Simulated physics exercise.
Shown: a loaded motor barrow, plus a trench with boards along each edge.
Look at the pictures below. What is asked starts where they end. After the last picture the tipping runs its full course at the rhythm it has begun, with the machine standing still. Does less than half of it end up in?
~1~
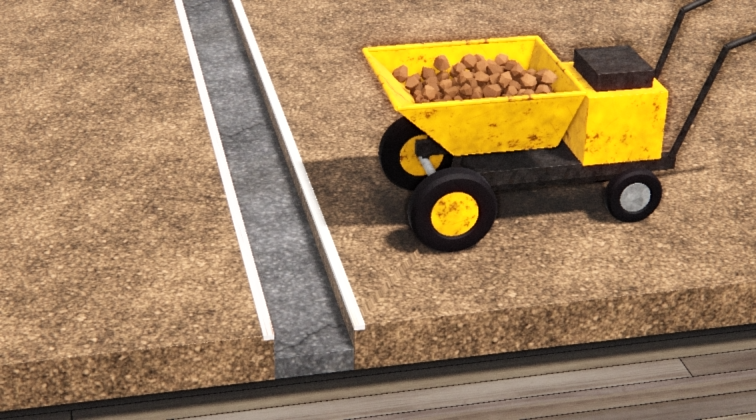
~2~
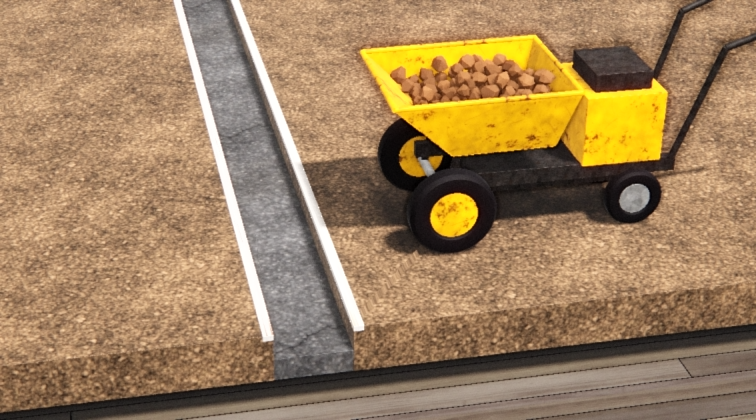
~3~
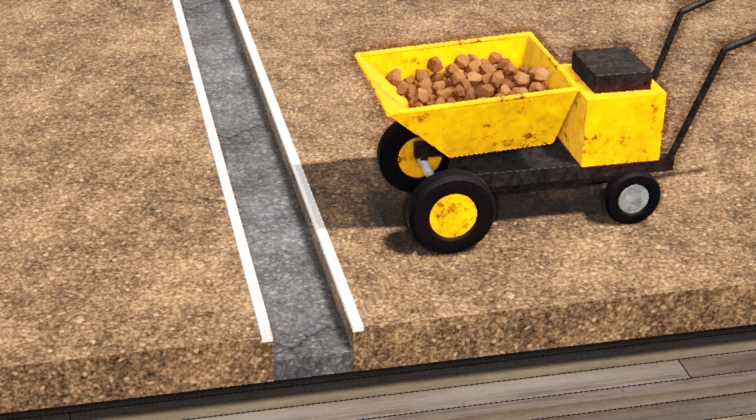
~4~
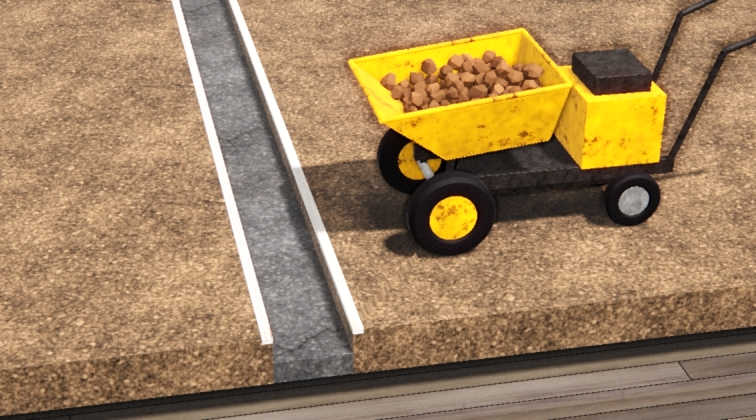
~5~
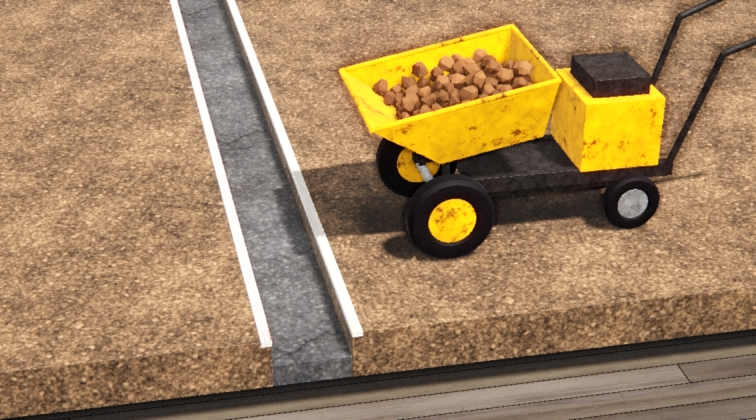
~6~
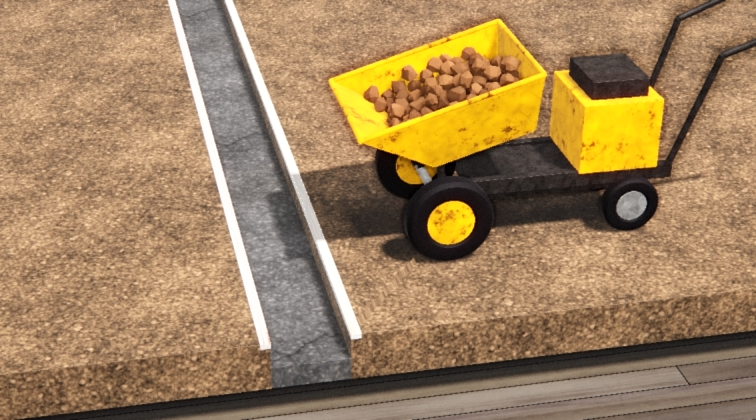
Predicted result: Mostly in.
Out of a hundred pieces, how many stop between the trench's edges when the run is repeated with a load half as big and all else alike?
About 90 per cent.
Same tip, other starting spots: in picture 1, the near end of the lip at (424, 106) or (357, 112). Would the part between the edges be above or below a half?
First spot the bulk of it, second spot a minority of it.
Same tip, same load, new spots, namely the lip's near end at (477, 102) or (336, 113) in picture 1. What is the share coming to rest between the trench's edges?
The first stopping place yields 30 % and the other yields 10 %.
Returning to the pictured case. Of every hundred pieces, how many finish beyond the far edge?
That share comes out near 10 in a hundred.
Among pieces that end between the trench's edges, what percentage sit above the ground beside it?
It works out at about 25 percent.
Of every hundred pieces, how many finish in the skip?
I reckon some 20 percent.
Just after the last frame, skip tipped steeply; every one in the skip.
A moment on, skip tipped right over; roughly two thirds in the skip; roughly a third in or heaped over the trench.
Further on, skip tipped right over; roughly a quarter in the skip; roughly two thirds in or heaped over the trench; about a tenth beyond it.
When it is over, skip tipped right over; roughly a quarter in the skip; roughly two thirds in or heaped over the trench; about a tenth beyond it.
